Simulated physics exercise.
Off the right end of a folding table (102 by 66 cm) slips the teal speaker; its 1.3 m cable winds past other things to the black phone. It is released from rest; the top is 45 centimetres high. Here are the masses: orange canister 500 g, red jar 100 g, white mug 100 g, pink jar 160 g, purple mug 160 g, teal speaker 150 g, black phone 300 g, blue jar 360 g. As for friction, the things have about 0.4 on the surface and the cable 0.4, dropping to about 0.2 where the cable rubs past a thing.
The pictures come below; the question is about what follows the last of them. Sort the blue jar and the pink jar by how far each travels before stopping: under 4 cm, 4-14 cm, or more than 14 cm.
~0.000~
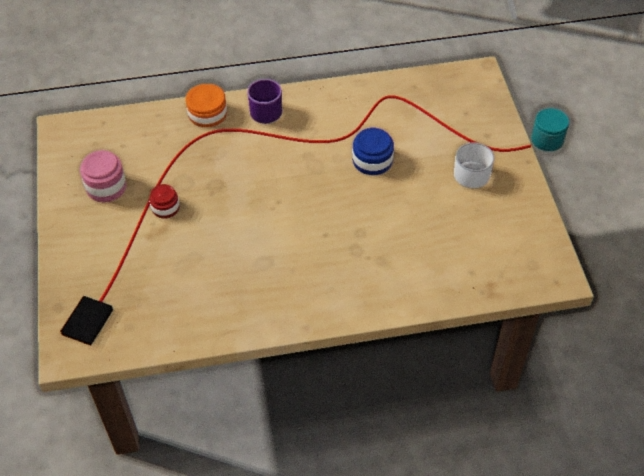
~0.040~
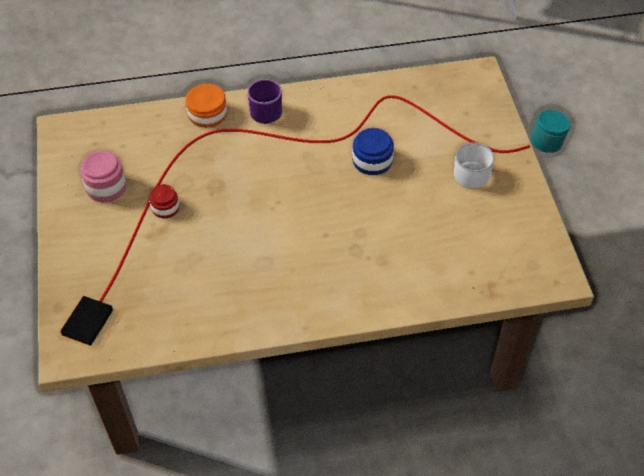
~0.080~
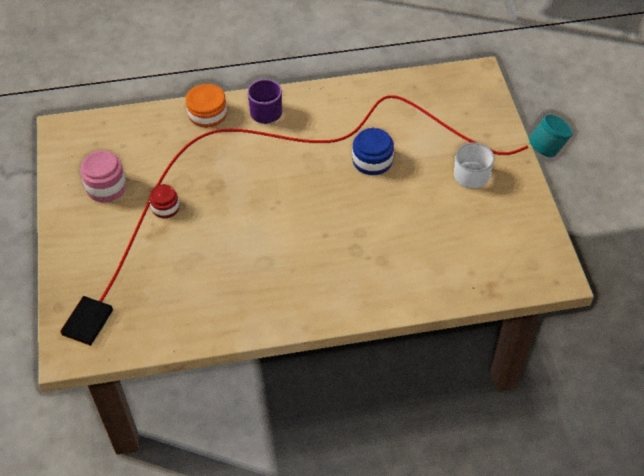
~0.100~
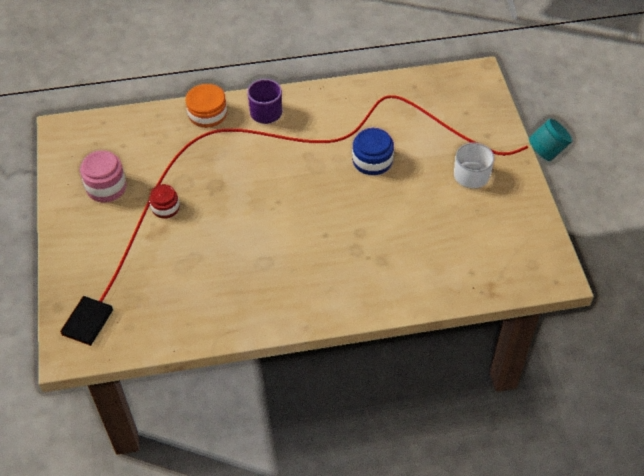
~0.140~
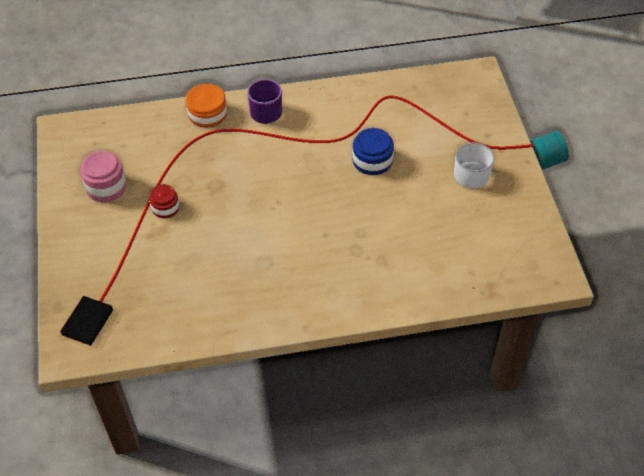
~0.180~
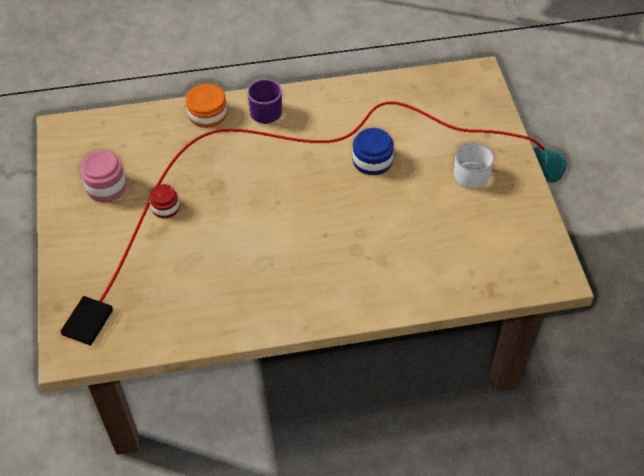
Blue jar: Under 4 cm, pink jar: Under 4 cm.
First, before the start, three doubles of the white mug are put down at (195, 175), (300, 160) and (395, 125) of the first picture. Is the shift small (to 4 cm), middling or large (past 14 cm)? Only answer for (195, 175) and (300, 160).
Taking them in that order, the first shows a medium amount of movement and the second shows only a little movement.
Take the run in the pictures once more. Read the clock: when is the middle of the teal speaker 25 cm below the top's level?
That is: 0.30 s.
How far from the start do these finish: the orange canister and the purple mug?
For the orange canister it's 0 cm, while the purple mug comes to 0 cm.
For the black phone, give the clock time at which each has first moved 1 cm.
The black phone gets there at 0.60 seconds.
After 0.4 s, the cable's tail end at (101, 300); red jar 10 cm off its start, teal speaker over the edge.
After 0.7 s, the cable's tail end at (110, 299); red jar 14 cm off its start, teal speaker over the edge, black phone 2 cm off its start.
After 0.9 s, the cable's tail end at (113, 298); red jar 14 cm off its start at (211, 233), teal speaker over the edge, black phone 2 cm off its start at (95, 312).
After 1.2 s, the cable's tail end at (113, 298); red jar 14 cm off its start, teal speaker over the edge, black phone 2 cm off its start.
After 2.4 s, the cable's tail end at (113, 298); blue jar 0 cm off its start at (374, 140), pink jar 0 cm off its start at (100, 163), red jar 14 cm off its start at (211, 233), teal speaker over the edge.
